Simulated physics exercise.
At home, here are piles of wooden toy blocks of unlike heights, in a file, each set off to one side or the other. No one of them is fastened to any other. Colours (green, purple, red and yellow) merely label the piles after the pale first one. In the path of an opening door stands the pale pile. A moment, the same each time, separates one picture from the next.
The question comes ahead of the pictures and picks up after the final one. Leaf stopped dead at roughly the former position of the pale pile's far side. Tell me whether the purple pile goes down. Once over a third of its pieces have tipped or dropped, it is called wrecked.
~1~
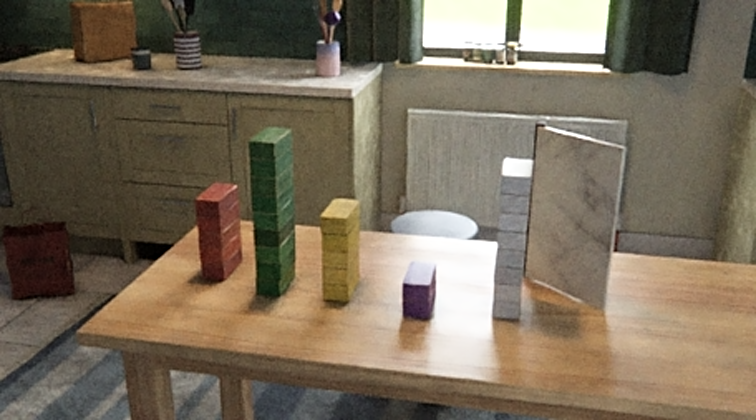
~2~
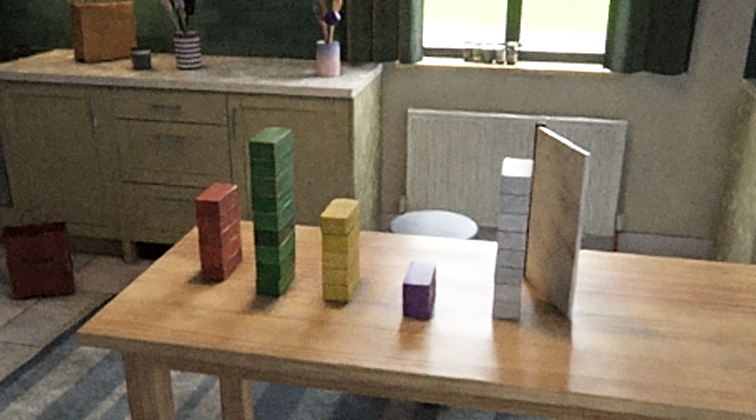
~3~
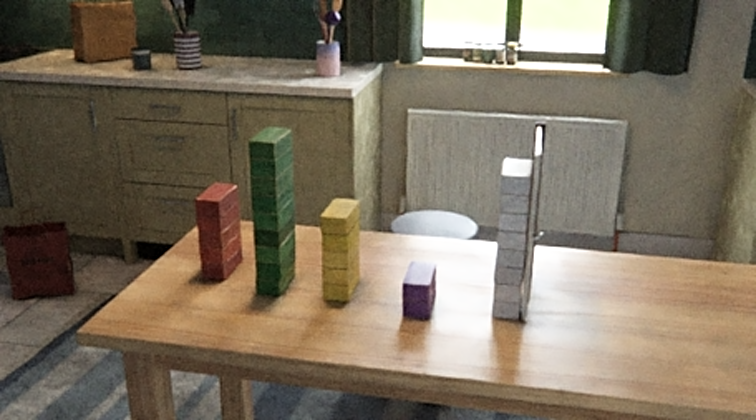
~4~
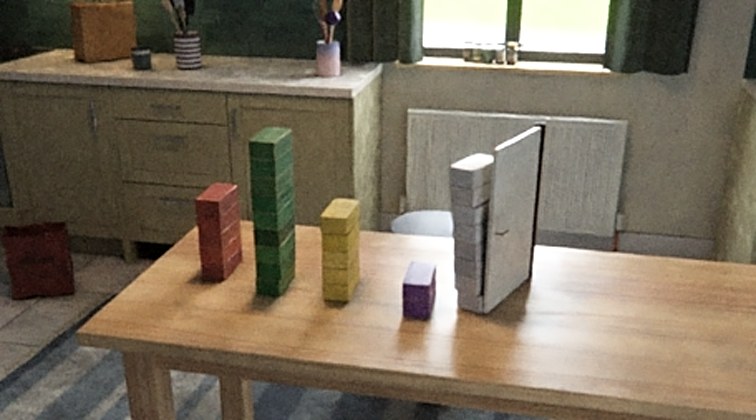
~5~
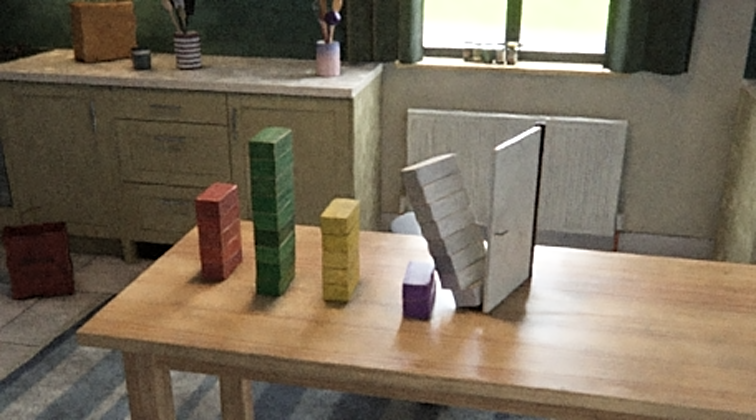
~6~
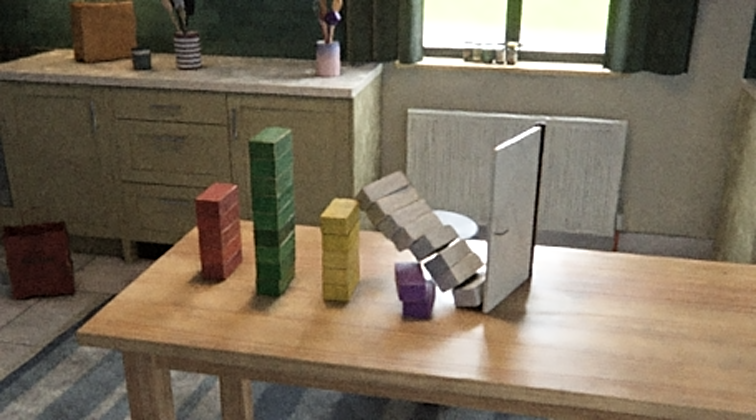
It stays up.
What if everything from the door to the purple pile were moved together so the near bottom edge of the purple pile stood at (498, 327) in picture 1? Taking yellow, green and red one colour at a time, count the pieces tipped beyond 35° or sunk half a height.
Yellow 0, green 0, red 0.
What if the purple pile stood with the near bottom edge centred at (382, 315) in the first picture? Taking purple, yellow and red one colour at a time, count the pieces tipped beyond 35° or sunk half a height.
Pieces down at the end - purple: 0, yellow: 0, red: 0.
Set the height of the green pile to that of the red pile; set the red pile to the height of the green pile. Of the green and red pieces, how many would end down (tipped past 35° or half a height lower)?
The counts are green 0, red 0.
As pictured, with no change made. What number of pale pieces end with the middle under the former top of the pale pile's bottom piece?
The answer is 7.
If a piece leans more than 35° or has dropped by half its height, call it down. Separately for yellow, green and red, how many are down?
Yellow: 0; green: 0; red: 0.
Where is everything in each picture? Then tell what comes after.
In the first frame (each place is the centre of the face we see best), door edge (621, 183) swinging in; top purple block (420, 273); top yellow block (340, 208); the others all in place.
In the second frame, door edge (584, 190) swinging in; top purple block (420, 273).
In the third frame, door edge (535, 191) past square; top purple block (420, 273).
In the fourth frame, door edge (493, 185) past square; top purple block (420, 273).
In the fifth frame, door edge (493, 185) past square, top of the pale pile leaning clearly; top purple block (419, 273); the others all in place.
In the sixth frame, door edge (493, 185) past square, top of the pale pile leaning well over; top purple block (410, 273) moved half its height; top yellow block (340, 208); one has shifted.
Just after the last frame, 7 of the pale pile down; none of the 2 purple blocks down (0 of 21 in all colours); top purple block moved half its height; top yellow block moved half its height.
When it is over, 7 of the pale pile down; none of the 2 purple blocks down (0 of 21 in all colours); top purple block moved half its height; top yellow block moved half its height. In pixels of the last frame, middles, top purple block near (408, 281), top yellow block near (329, 218).
